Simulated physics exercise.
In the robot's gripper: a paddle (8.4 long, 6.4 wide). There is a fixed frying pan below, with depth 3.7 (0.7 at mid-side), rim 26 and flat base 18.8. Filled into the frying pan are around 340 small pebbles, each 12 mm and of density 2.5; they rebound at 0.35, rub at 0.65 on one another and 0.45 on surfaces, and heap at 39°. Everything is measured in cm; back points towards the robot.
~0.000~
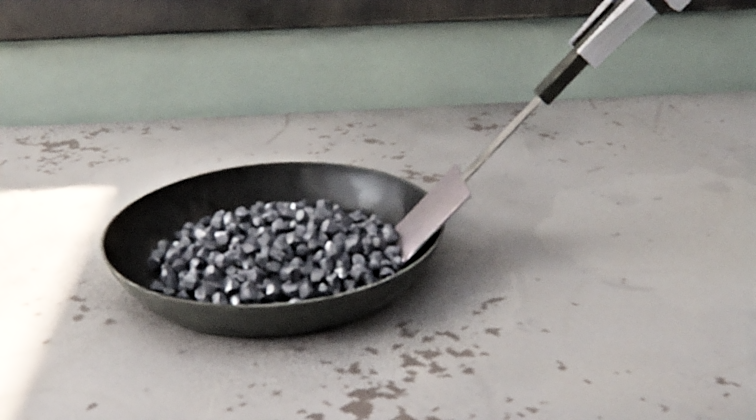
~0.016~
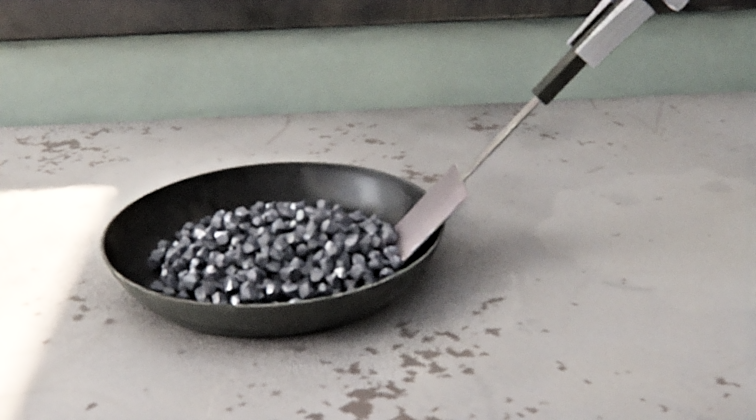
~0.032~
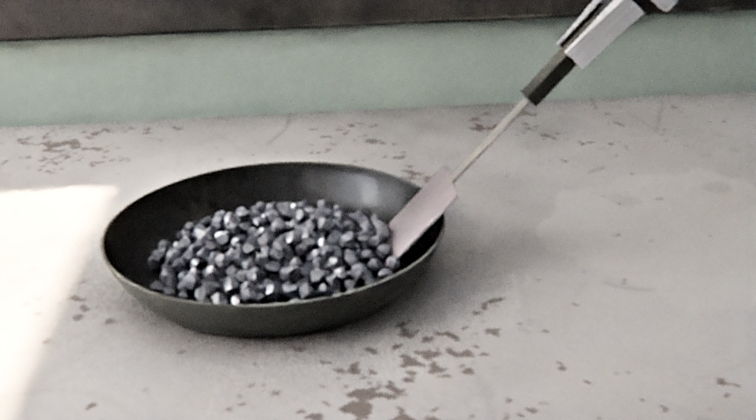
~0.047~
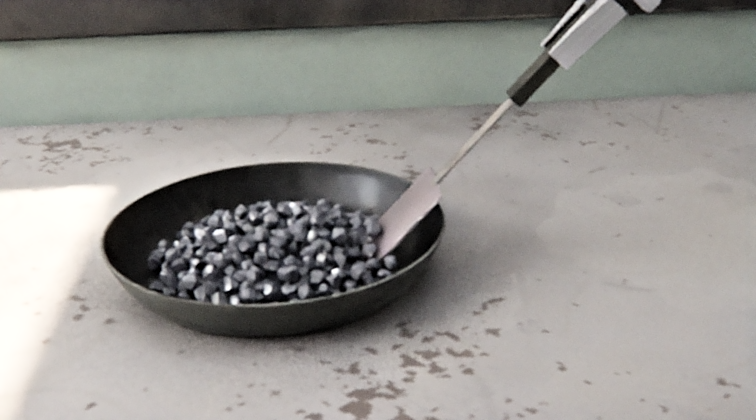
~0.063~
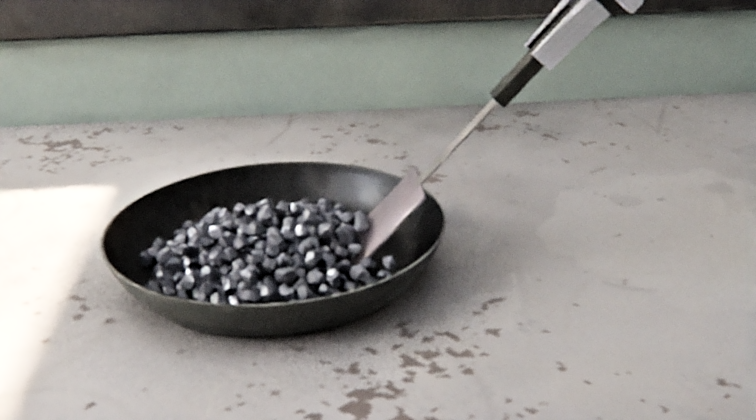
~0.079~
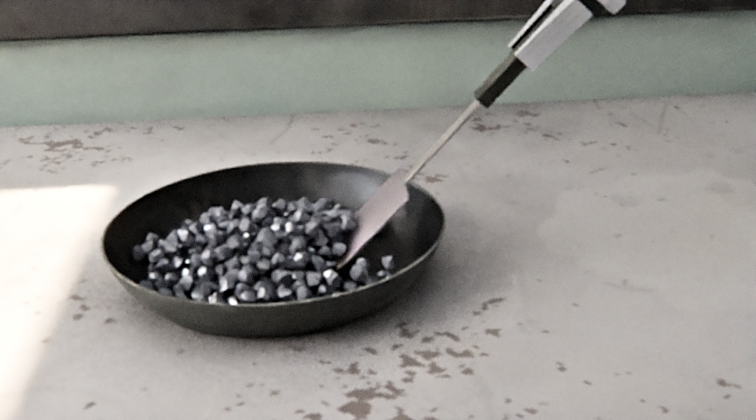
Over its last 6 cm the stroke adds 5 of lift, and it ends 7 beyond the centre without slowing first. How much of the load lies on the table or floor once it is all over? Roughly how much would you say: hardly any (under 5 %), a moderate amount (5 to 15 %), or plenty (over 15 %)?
I'd say a moderate amount.
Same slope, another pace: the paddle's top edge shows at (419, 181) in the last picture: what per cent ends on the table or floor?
Some 5 per cent.
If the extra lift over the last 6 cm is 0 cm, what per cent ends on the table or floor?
About 0 %.
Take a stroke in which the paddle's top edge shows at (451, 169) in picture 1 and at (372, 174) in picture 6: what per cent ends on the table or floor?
Near 10 in a hundred.
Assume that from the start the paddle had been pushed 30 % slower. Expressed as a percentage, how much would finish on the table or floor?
Near 5 %.
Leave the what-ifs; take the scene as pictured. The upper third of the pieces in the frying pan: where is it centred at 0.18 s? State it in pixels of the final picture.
Near pixel (209, 234).
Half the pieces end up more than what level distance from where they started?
It comes to some 4 cm.
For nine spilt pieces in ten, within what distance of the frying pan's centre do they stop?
Radial distance: Approx. 30 cm.
By 0.13 s, sloping 47°, highest piece 5 above the table; 337 in the frying pan.
By 0.18 s, sloping 47°, highest piece 6 above the table; 337 in the frying pan.
By 0.40 s, sloping 47°, highest piece 5 above the table; 303 in the frying pan, 34 on the table or floor.
By 1.45 s, sloping 47°, highest piece 4 above the table; 303 in the frying pan, 34 on the table or floor.
Final count, 303 in the frying pan, 34 on the table or floor. That is 10 % on the table or floor.
